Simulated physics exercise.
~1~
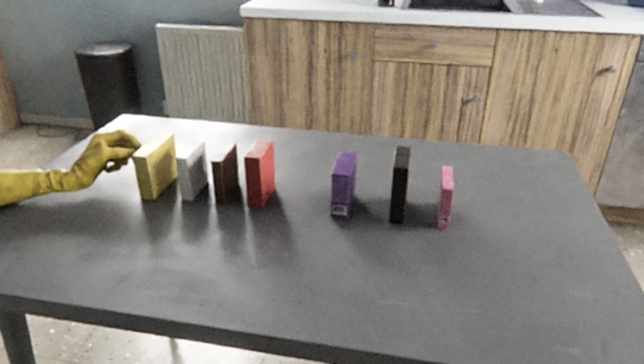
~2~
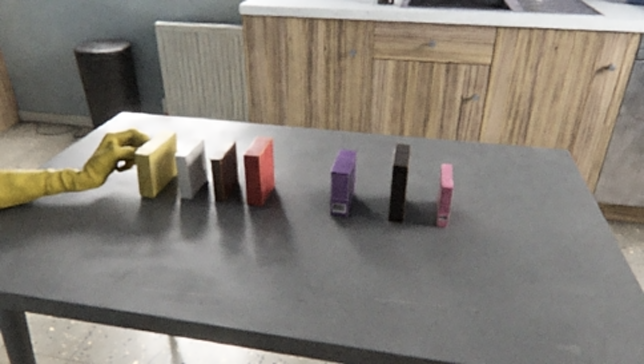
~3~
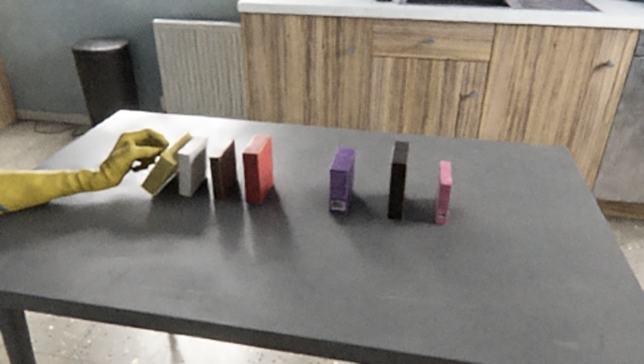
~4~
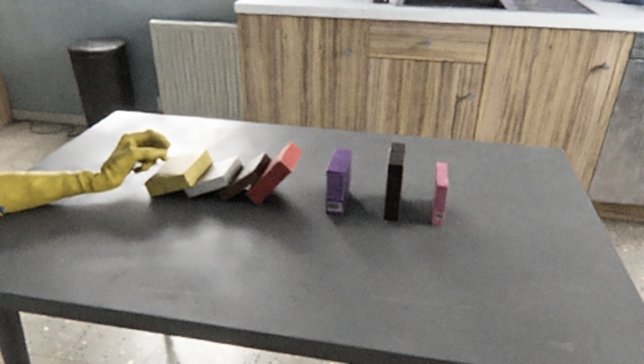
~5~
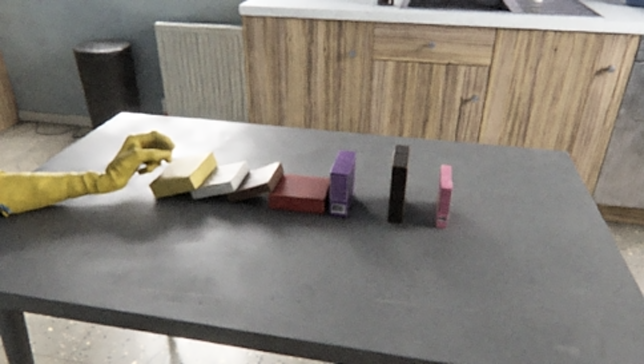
At the start, seven upright blocks stand in a row on a dark table, with a yellow-gloved hand touching the yellow one at the left end. The yellow block tips to the right against the white one beside it. The white, brown and red blocks then lean over in turn, while the hand stays behind at the left. The red block drops flat just short of the purple packet, with the yellow, white and brown ones slumped in an overlapping line behind it. The purple, black and pink pieces at the right are still standing at the end.
